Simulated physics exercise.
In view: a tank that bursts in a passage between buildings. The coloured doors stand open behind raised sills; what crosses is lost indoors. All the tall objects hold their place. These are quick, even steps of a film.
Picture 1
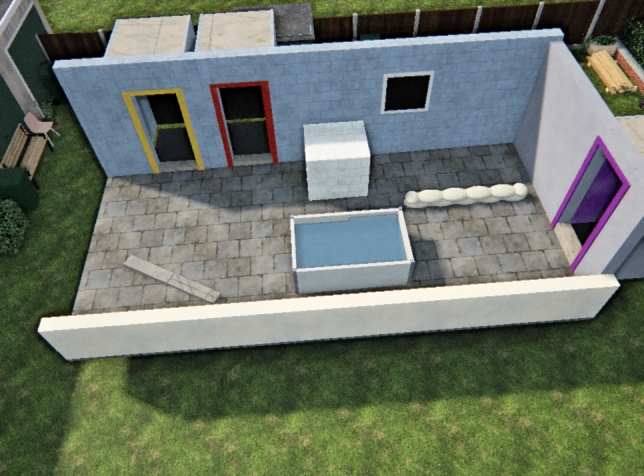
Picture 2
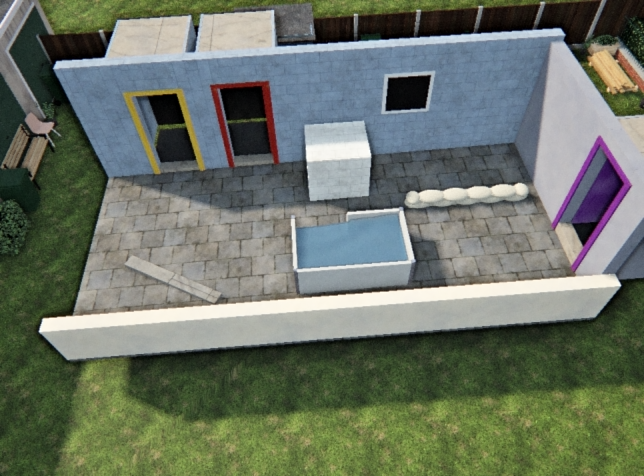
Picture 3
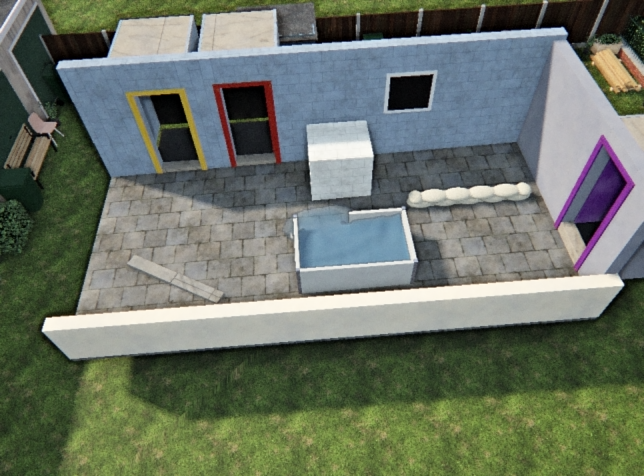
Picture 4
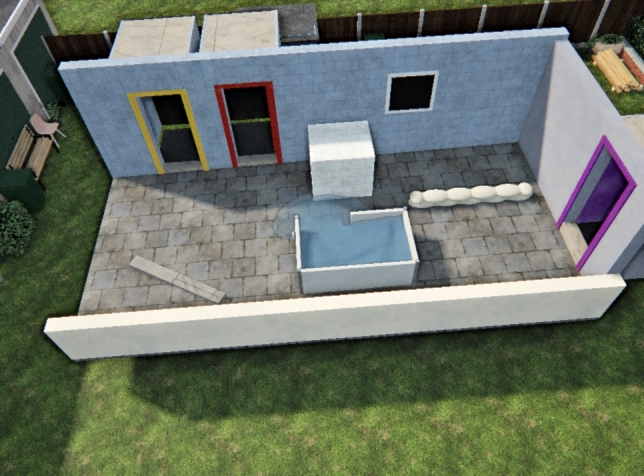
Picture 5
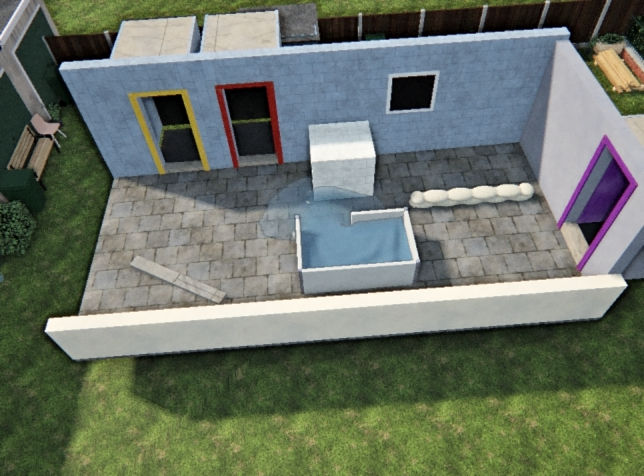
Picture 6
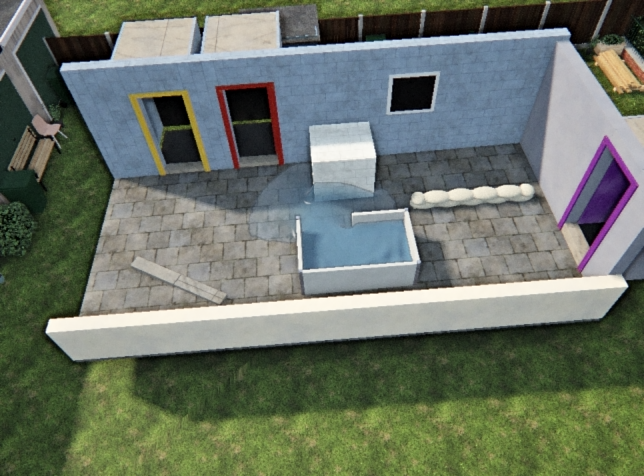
Water tank bursting open on its far side in a walled paved yard, water spreading across the slabs towards a white block.
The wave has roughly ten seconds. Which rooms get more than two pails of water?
In the end: The red door takes more than that; the yellow door stays under that; the purple door stays under that.
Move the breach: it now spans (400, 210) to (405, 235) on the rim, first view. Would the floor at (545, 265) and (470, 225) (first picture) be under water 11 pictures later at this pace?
In that order: Under water, under water.
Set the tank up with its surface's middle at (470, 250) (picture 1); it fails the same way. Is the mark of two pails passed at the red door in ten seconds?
The red one holds.
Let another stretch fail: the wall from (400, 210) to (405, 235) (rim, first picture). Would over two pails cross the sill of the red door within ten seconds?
One by one: The red one holds.
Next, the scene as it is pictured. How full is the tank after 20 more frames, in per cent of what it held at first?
Near 26 in a hundred.
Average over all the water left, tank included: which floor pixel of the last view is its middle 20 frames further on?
Roughly at (328, 220).
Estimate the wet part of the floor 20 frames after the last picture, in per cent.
I make it 55 per cent.
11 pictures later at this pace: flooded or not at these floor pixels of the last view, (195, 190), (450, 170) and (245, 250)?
As listed: Awash, awash, dry.
A moment on, water covers 20 % of the floor; the red door under two buckets in, the yellow door not reached, the purple door not reached.
Next, water covers 35 % of the floor; the red door over two buckets in, the yellow door wet at the sill, nothing in, the purple door not reached.
Then, water covers 55 % of the floor; the red door over two buckets in, the yellow door under two buckets in, the purple door not reached.
Later, water covers 55 % of the floor; the red door far over two buckets in, the yellow door under two buckets in, the purple door wet at the sill, nothing in.
In the end, water covers 55 % of the floor; the red door far over two buckets in, the yellow door under two buckets in, the purple door wet at the sill, nothing in.
